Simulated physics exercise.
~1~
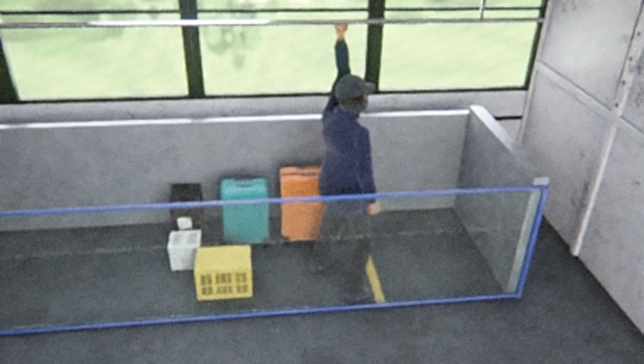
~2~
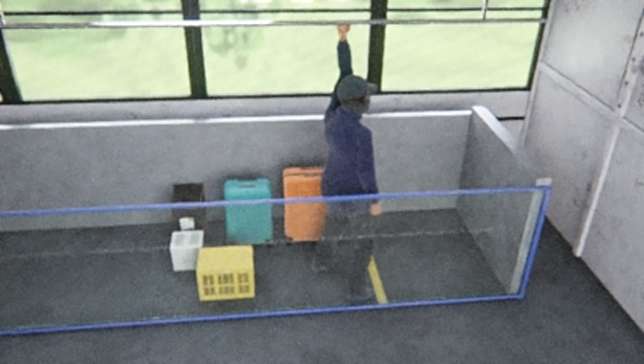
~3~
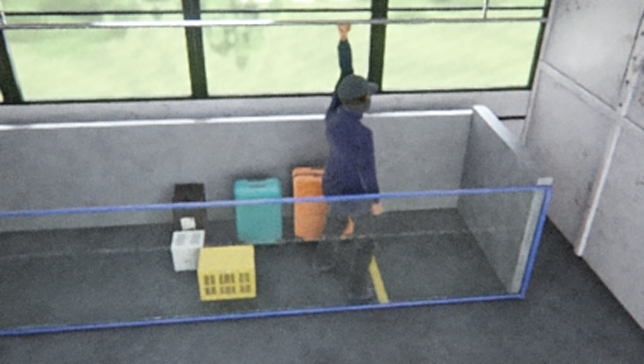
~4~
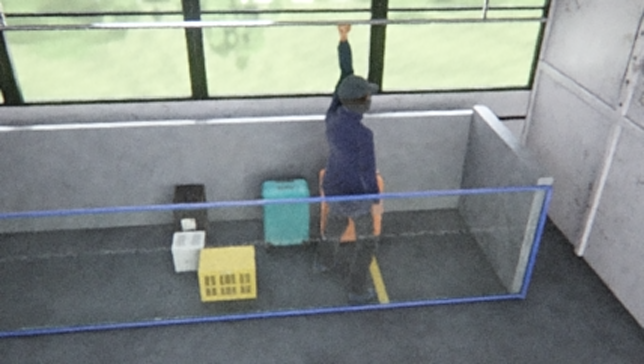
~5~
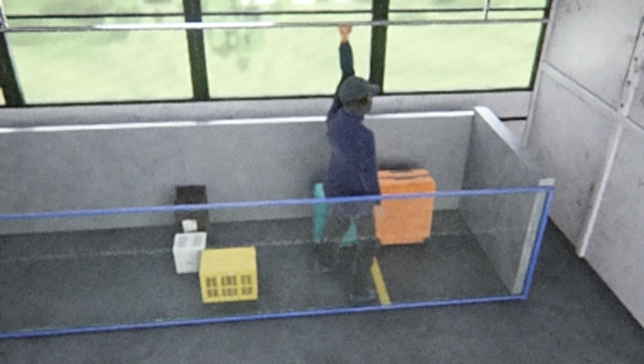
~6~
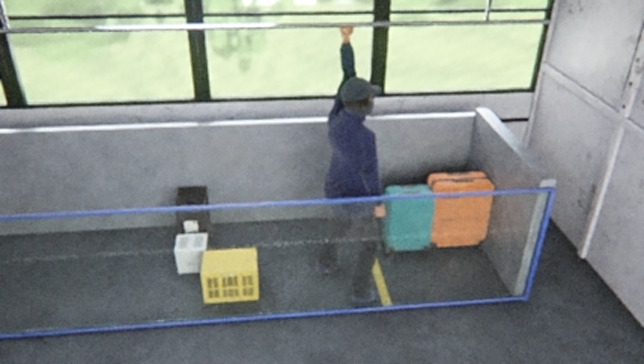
A traveller in a dark jacket and cap stands in a tram bay, one arm raised to grip the overhead rail, seen from above through a blue-edged clear panel. A teal case and a larger orange case stand upright to the left, near a black pack, a white tub and a yellow crate. Both cases start rolling slowly right, then pick up speed and pass behind the traveller, orange leading. They end upright beyond the yellow floor line, close to the right-hand partition. The traveller's feet stay planted, and the pack, tub and crate remain left of the line.
